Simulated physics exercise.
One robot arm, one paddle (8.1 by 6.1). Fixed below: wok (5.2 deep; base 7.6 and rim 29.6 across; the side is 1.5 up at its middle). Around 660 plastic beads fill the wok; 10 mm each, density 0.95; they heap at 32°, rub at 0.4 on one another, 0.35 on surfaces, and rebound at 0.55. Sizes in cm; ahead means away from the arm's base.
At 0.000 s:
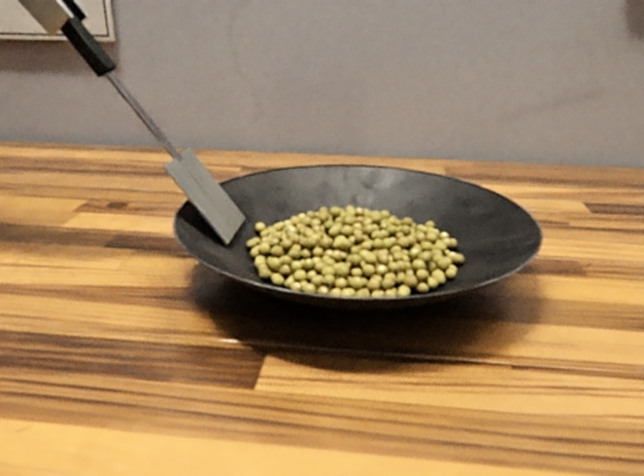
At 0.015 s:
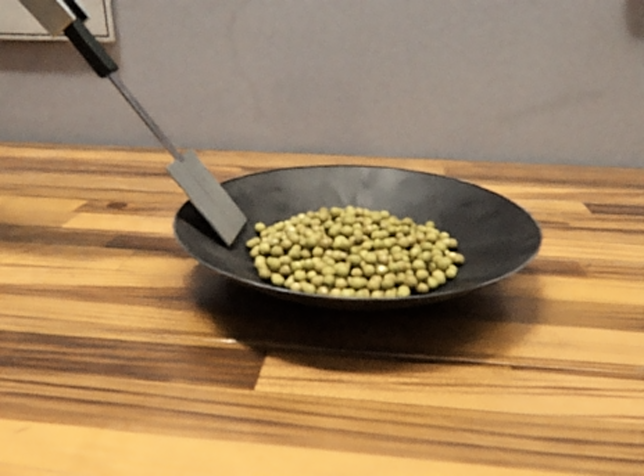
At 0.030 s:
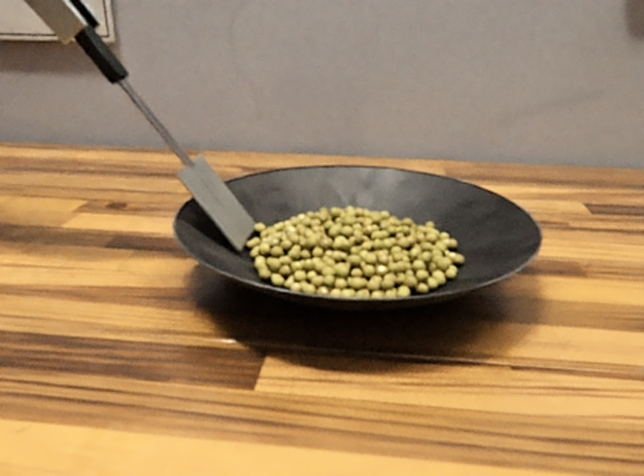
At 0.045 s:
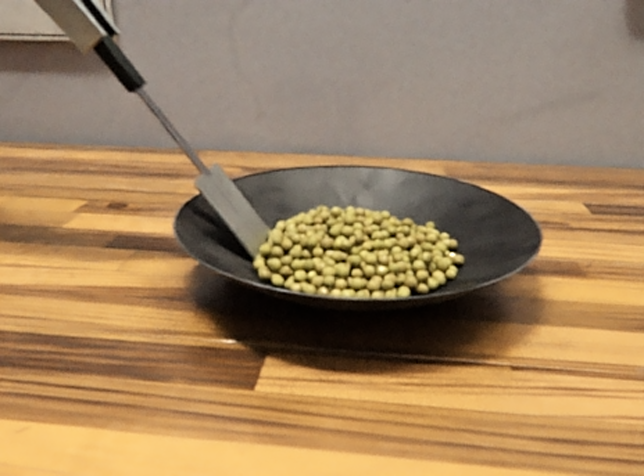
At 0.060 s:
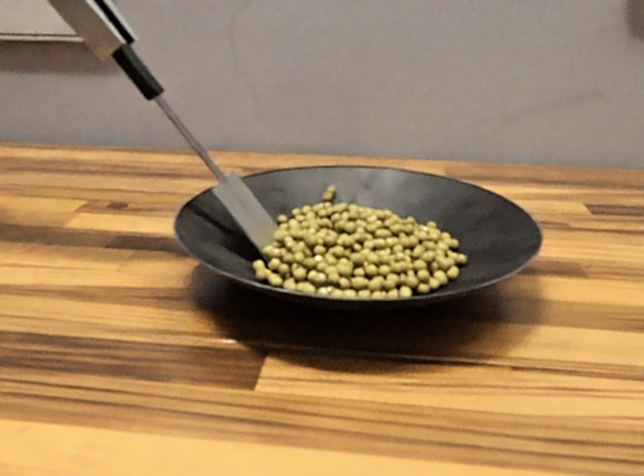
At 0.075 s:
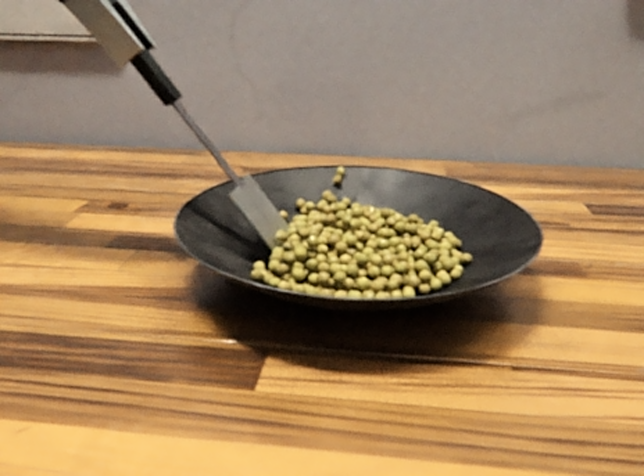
In the video, a robot arm lowers a flat gray paddle rightward into a black wok of green beads on a wooden surface, pushing into the left side of the pile as a few beads shift up toward the back.
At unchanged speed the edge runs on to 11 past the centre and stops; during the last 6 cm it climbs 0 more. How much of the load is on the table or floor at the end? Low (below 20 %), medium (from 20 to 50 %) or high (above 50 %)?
Share on the table or floor: Medium (from 20 to 50 %).
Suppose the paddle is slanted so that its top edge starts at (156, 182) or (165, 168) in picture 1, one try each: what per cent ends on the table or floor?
Some 25 and 30 per cent.
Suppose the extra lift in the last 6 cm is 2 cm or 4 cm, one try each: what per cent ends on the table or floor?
About 25 and 25 per cent.
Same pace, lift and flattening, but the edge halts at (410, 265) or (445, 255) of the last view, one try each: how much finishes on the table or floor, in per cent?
Some 0 and 10 per cent.
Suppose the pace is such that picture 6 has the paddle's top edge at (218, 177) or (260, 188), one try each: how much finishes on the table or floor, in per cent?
About 15 and 35 per cent.
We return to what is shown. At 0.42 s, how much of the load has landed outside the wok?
Some 25 per cent.
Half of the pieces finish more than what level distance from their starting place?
Some 4 cm.
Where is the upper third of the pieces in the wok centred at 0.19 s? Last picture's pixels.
Around (443, 231).
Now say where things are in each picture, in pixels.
The paddle top edge at (177, 157), sloping 53°; upper third of the load around (357, 241), from x 250 to 460, top at y 210; 664 in the wok, in the first picture.
The paddle top edge at (178, 158), sloping 53°; upper third of the load around (357, 241), from x 250 to 460, top at y 210, in the second picture.
The paddle top edge at (189, 164), sloping 53°; upper third of the load around (357, 242), from x 250 to 460, top at y 210, in the third picture.
The paddle top edge at (205, 172), sloping 53°; upper third of the load around (357, 241), from x 260 to 460, top at y 210, in the fourth picture.
The paddle top edge at (222, 179), sloping 53°; upper third of the load around (352, 238), from x 260 to 460, top at y 190, in the fifth picture.
The paddle top edge at (239, 184), sloping 53°; upper third of the load around (353, 237), from x 255 to 465, top at y 170; 664 in the wok, in the sixth picture.
After 0.13 s, sloping 53°, highest piece 9 above the table; 662 in the wok, 2 on the blade or in flight.
After 0.19 s, sloping 53°, highest piece 10 above the table; 661 in the wok, 3 on the blade or in flight.
After 0.42 s, sloping 53°, highest piece 6 above the table; 489 in the wok, 171 on the table or floor, 4 on the blade or in flight.
After 1.47 s, sloping 53°, highest piece 5 above the table; 489 in the wok, 175 on the table or floor.
In the end, 489 in the wok, 175 on the table or floor. That is 26 % on the table or floor.
